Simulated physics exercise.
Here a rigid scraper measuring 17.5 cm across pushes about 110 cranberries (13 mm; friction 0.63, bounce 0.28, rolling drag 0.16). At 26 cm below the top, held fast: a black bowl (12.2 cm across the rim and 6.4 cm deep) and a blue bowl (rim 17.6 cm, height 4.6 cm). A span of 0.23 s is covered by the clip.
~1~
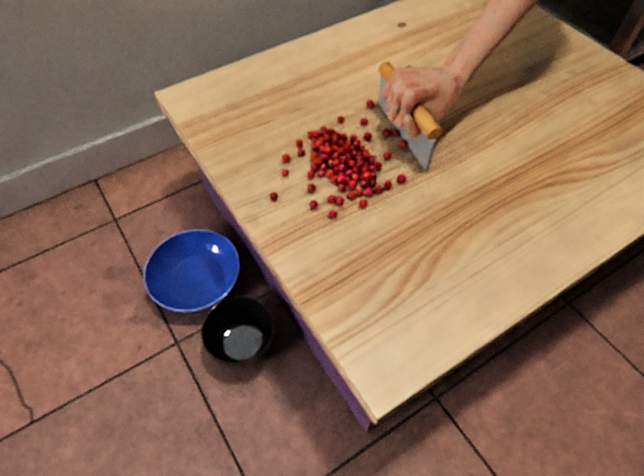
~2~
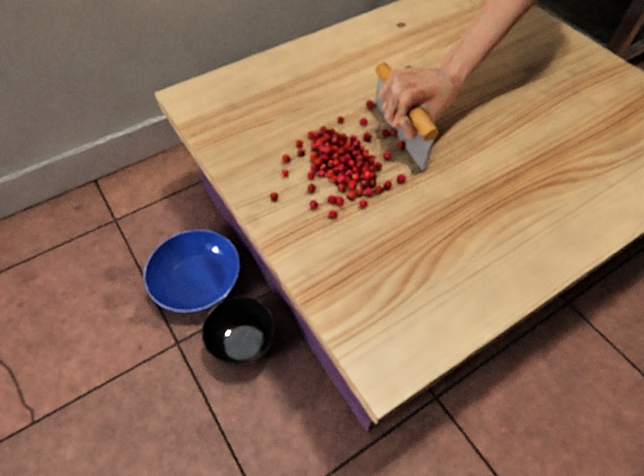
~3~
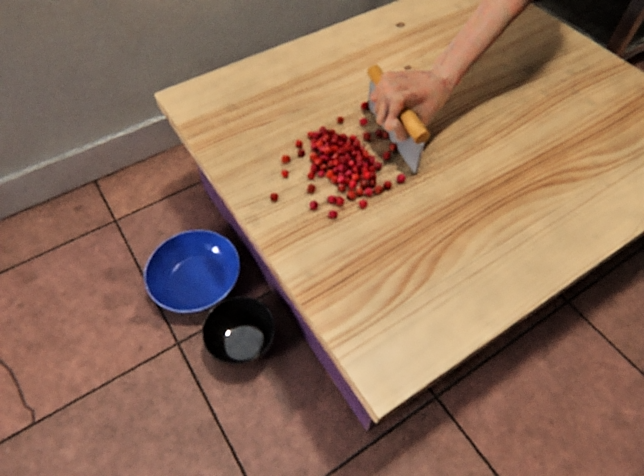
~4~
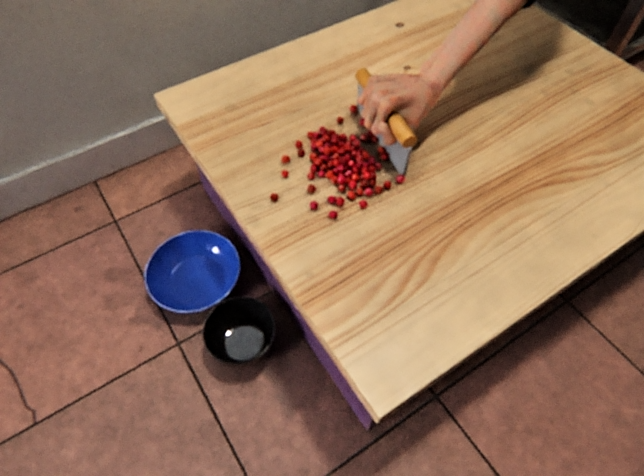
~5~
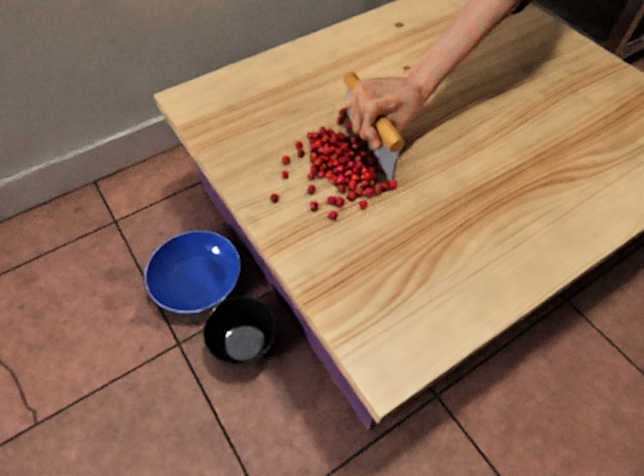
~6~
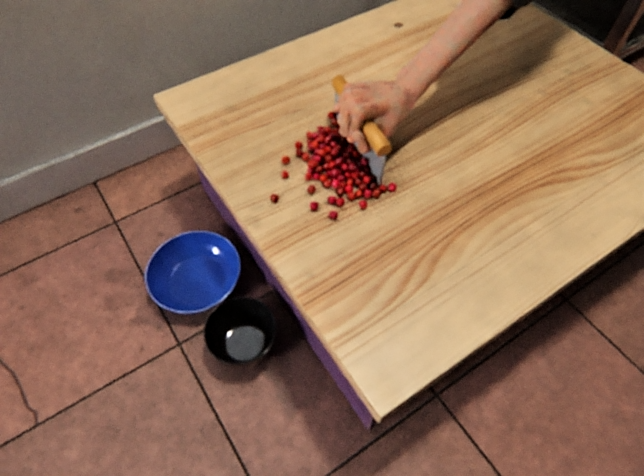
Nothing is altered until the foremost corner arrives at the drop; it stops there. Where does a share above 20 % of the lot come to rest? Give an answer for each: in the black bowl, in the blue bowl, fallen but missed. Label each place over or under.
For black bowl: Under. For blue bowl: Over. For fallen but missed: Under.
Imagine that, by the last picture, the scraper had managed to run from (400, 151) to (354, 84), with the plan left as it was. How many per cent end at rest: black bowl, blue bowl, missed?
In per cent: Black bowl 0, blue bowl 50, and 5 missed.
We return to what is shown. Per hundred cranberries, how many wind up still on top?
Roughly 25 percent.
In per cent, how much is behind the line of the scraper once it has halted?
20 %.
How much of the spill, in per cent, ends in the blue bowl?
Some 60 per cent.
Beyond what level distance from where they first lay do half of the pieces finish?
Roughly 28 centimetres.
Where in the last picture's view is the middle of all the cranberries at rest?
Somewhere near pixel (205, 283).
Then, 0.25 s after the last picture, scraper 19 cm from its start, spill 20 cm wide; still on top 100 %.
Then, 0.51 s after the last picture, scraper 29 cm from its start, spill 22 cm wide; off the edge, not caught 40 %, still on top 60 %.
Then, 0.73 s after the last picture, scraper 29 cm from its start, spill 23 cm wide; black bowl 5 %, blue bowl 55 %, off the edge, not caught 10 %, still on top 25 %.
In the end, black bowl 5 %, blue bowl 60 %, fallen but missed 5 %, still on top 25 %.
